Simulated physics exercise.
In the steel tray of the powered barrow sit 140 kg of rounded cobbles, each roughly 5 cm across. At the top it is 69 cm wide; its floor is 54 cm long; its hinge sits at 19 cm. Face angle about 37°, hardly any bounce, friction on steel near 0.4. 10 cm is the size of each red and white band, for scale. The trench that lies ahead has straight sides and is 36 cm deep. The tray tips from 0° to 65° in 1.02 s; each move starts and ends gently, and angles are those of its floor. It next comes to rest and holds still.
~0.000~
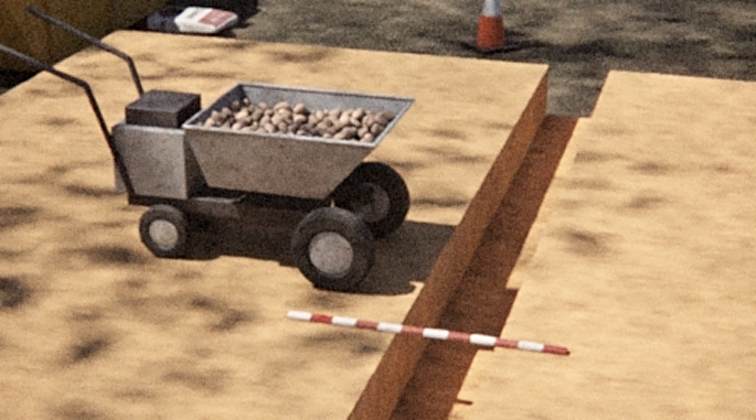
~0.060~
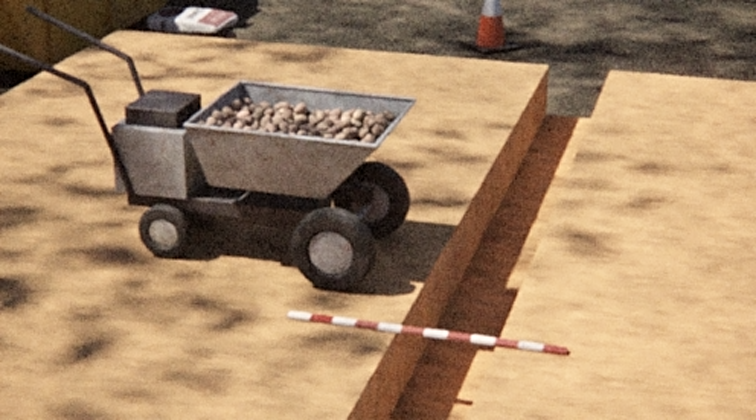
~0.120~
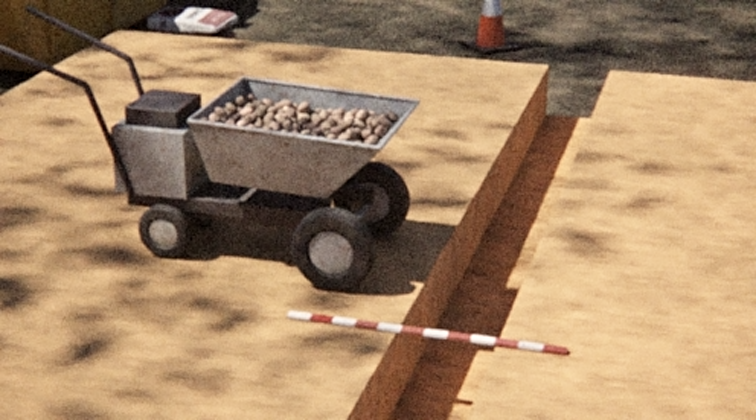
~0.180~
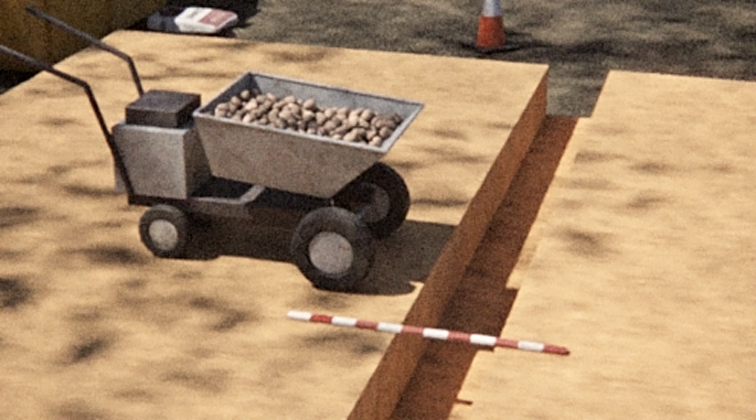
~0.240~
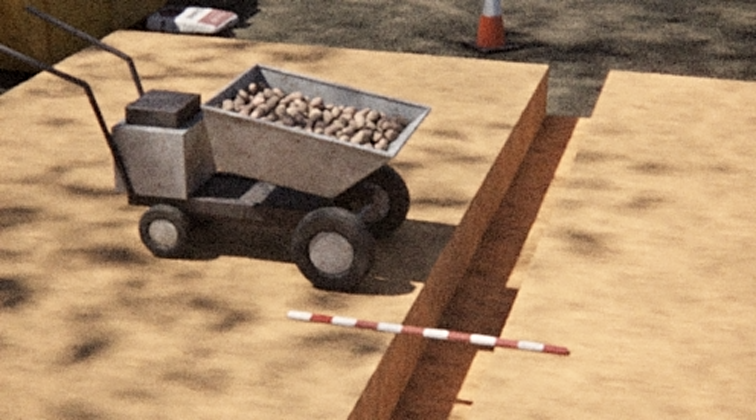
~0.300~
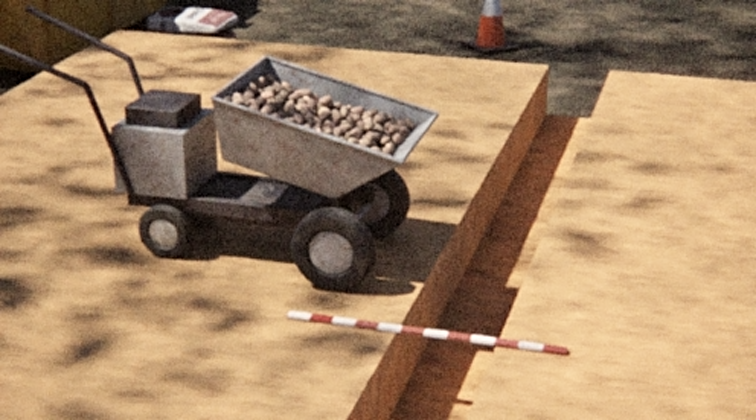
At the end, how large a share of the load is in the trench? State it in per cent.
A share of about 70 per cent.
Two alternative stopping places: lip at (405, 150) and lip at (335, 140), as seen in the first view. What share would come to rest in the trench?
I'd say some 45 per cent and some 100 per cent.
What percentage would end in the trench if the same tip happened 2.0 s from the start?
Probably about 80 in a hundred.
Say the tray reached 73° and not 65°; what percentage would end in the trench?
Share in trench: Approx. 65%.
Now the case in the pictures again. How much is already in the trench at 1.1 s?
Roughly 20 percent of the load.
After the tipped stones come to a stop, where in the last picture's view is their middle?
(503, 330).
After 0.8 s the floor is at 55°; 100 % in the tray; the foremost stones are at (444, 205).
After 1.1 s the floor is at 65°; 73 % in the tray, 21 % in the trench, 6 % past the trench; the foremost stones are at (547, 279).
After 1.5 s the floor is at 65°; 33 % in the tray, 37 % in the trench, 29 % past the trench; the foremost stones are at (661, 300).
After 3.4 s the floor is at 65°; 0 % in the tray, 70 % in the trench, 30 % past the trench; the foremost stones are past the picture's edge.
